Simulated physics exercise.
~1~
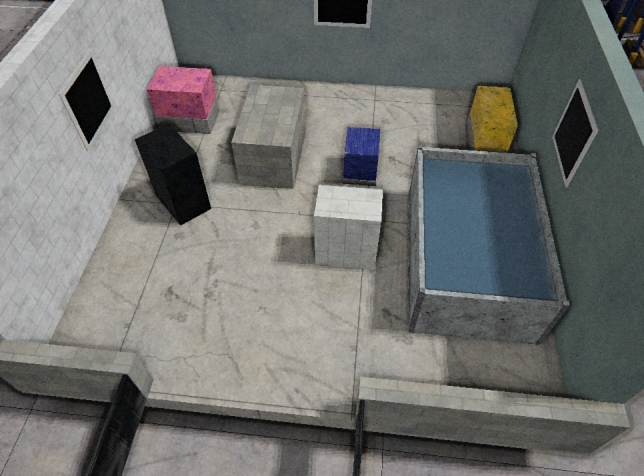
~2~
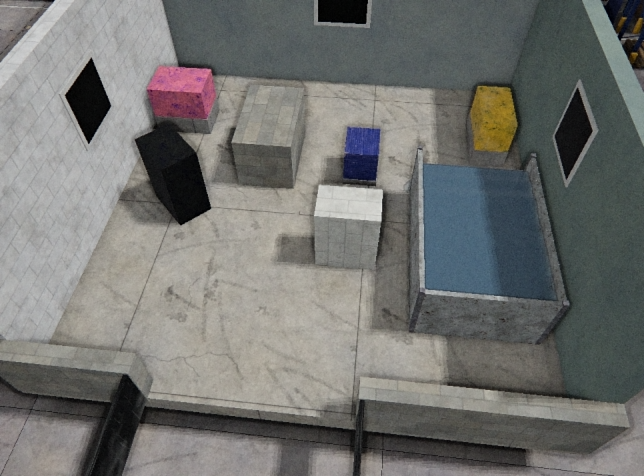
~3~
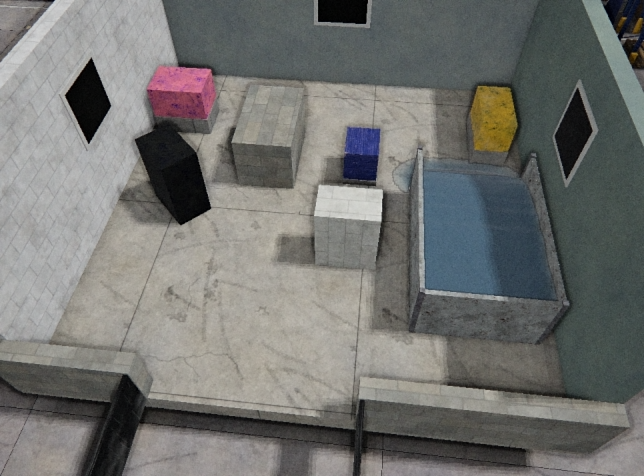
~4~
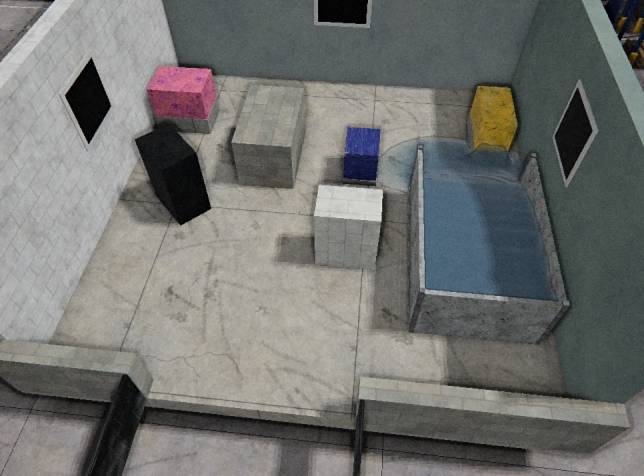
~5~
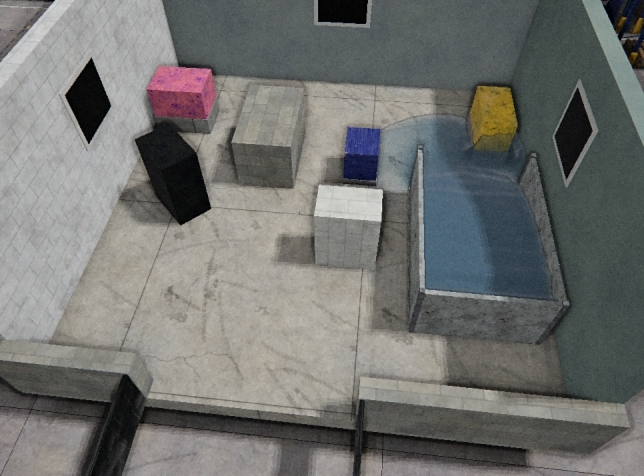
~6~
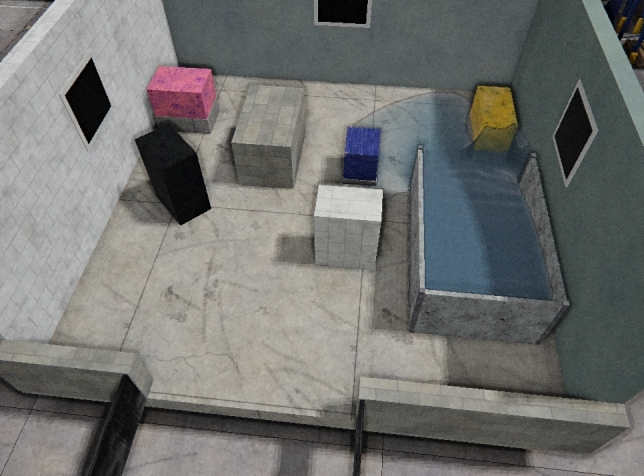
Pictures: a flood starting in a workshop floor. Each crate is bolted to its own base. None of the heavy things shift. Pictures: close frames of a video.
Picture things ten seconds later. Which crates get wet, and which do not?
Crate by crate: The blue crate does, the pink crate does, the yellow crate does.
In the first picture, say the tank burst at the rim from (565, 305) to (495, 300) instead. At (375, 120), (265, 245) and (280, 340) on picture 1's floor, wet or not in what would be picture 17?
Going through them in turn: Still unsoaked, then reached by the flood, then reached by the flood.
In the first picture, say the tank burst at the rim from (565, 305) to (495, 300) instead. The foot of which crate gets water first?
The yellow crate, by my reading.
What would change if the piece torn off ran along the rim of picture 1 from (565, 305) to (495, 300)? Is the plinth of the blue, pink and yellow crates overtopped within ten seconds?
In my view the blue crate is never reached; as for the pink crate, it is never reached; the yellow crate is never reached.
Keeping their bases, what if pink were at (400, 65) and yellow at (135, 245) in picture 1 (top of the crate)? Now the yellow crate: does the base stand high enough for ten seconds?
As for the yellow one, it keeps clear.
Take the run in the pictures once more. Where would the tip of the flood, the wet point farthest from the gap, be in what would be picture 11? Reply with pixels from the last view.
The front's farthest point is close to (314, 82).
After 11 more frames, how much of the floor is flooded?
I'd put it at roughly 35 per cent.
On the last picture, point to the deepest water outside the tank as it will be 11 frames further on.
Deepest spot: Around (479, 92).
A moment on, water covers 25 % of the floor; the blue crate water round its plinth, the pink crate not reached, the yellow crate water round its plinth.
Next, water covers 35 % of the floor; the blue crate water round its plinth, the pink crate water round its plinth, the yellow crate water round its plinth.
Then, water covers 55 % of the floor; the blue crate water round its plinth, the pink crate water round its plinth, the yellow crate water round its plinth.
Later, water covers 90 % of the floor; the blue crate water round its plinth, the pink crate water round its plinth, the yellow crate water round its plinth.
In the end, water covers 100 % of the floor; the blue crate was topped, the pink crate was topped, the yellow crate was topped.
